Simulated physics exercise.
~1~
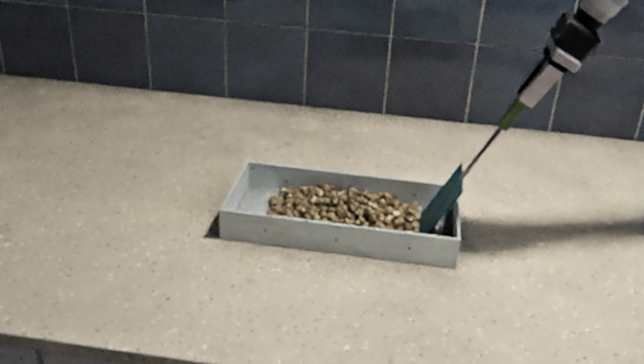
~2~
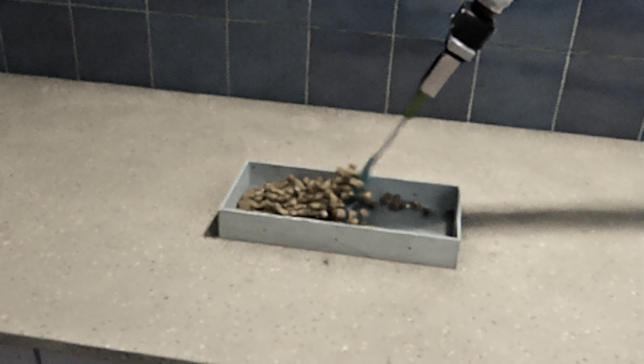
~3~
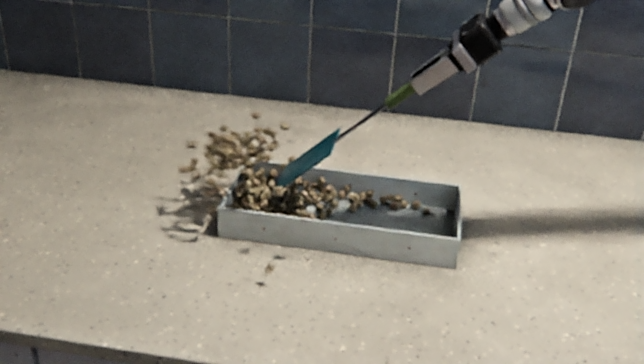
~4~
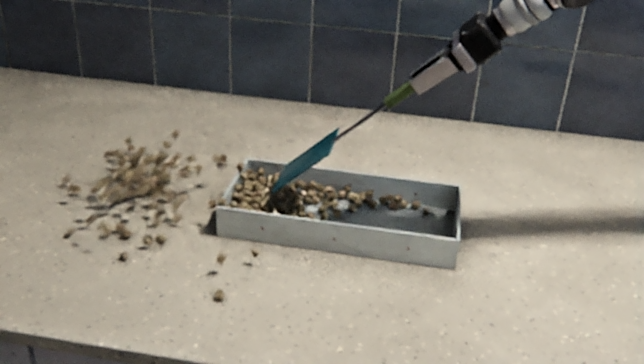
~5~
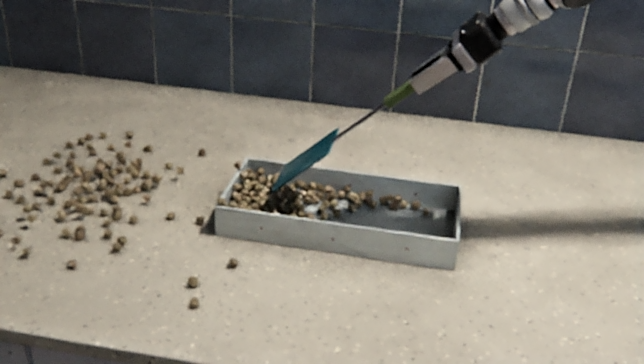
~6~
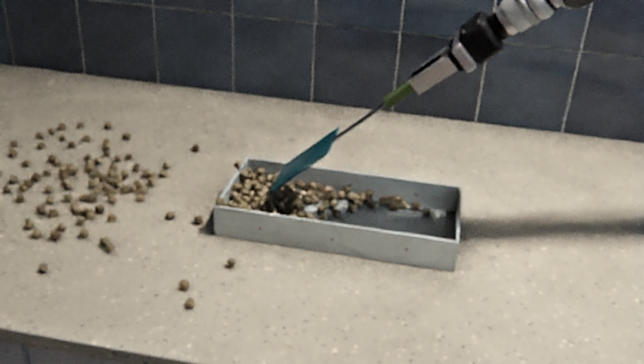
A robot arm holding a teal spatula swept small brown pebbles leftward through a gray roasting tin on a countertop, flinging many over the end. They scattered and settled across the counter to the left, while plenty stayed in the tin beside the spatula.
